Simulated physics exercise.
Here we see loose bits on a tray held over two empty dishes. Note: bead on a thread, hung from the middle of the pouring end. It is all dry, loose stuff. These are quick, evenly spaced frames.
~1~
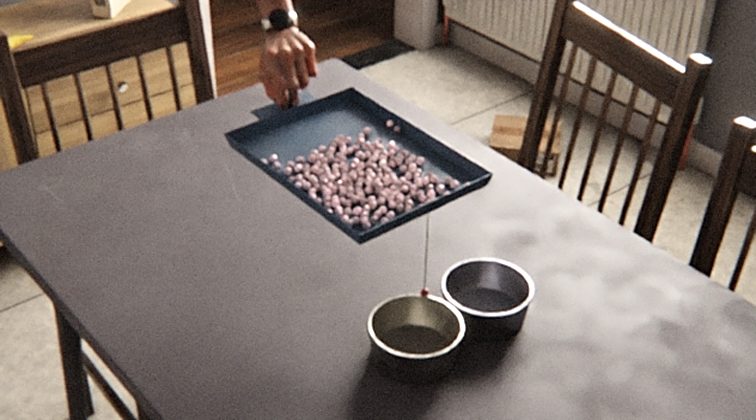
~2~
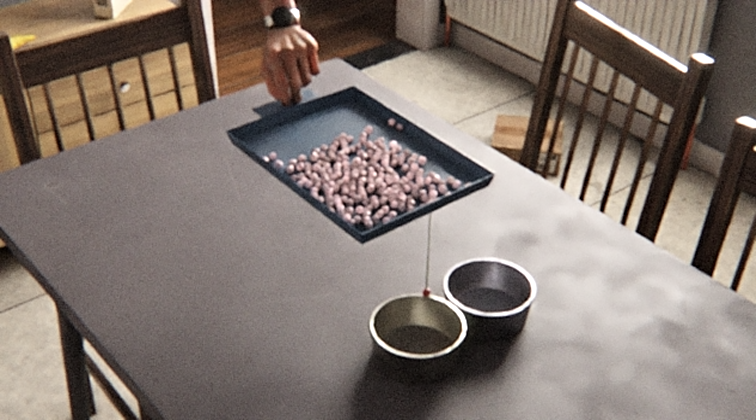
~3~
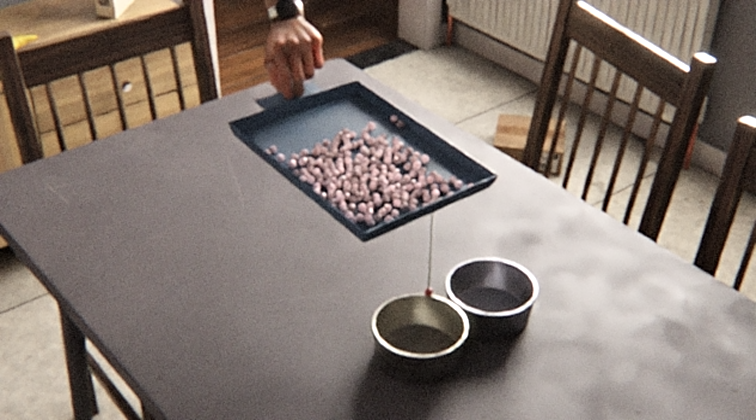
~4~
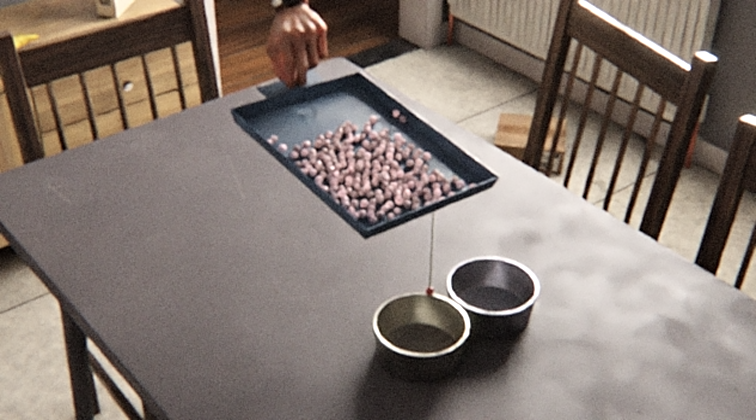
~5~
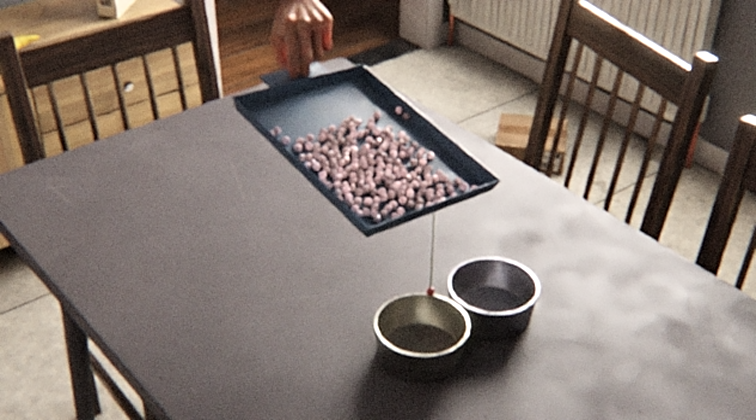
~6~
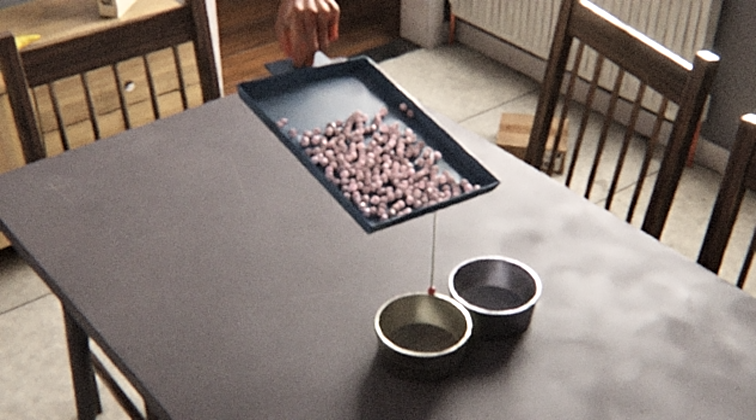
A dark blue tray of small pinkish beads hangs over a dark table, gripped at its far end by a hand wearing a wristwatch and seen from above at an angle. Two empty round dishes, gold-toned at left and dark at right, sit below a red bead on a thread, with wooden chairs around. The hand raises the far end, steepening the tray as the pile shifts slightly forward, while the view barely drifts.
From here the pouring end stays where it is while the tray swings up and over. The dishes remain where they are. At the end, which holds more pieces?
The larger share will most likely go to the dish on the right.
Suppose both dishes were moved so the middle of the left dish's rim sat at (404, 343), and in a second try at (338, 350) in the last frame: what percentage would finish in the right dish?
The first try yields 40% and the second yields 0%.
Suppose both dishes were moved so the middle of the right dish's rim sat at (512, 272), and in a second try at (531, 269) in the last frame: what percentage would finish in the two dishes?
The first comes to 90 percent and the second to 80 percent.
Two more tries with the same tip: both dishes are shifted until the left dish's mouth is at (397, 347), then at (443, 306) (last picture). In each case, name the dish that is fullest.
The first time it's the right-side dish, the second time it's the right-side dish.
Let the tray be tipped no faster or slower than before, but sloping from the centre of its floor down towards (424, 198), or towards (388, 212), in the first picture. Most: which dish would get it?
First: The dish at right. Second: The dish at left.
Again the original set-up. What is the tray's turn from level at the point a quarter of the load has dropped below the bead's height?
I'd say close to 75 degrees.
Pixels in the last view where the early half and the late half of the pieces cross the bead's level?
First roughly (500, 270), then roughly (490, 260).
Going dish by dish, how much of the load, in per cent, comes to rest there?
Near 0 in a hundred for the left dish; near 90 for the right dish.
Soon after the last picture, tray tipped steeply; most on the tray; a small part in the right dish; a small part in the air.
A little later, tray tipped right over; a stray few on the tray; a stray few in the left dish; most in the right dish; a small part outside both; a small part in the air.
Later still, tray tipped past a quarter turn; a stray few in the left dish; most in the right dish; a small part outside both.
By the end, tray tipped past a quarter turn; a stray few in the left dish; most in the right dish; a small part outside both.
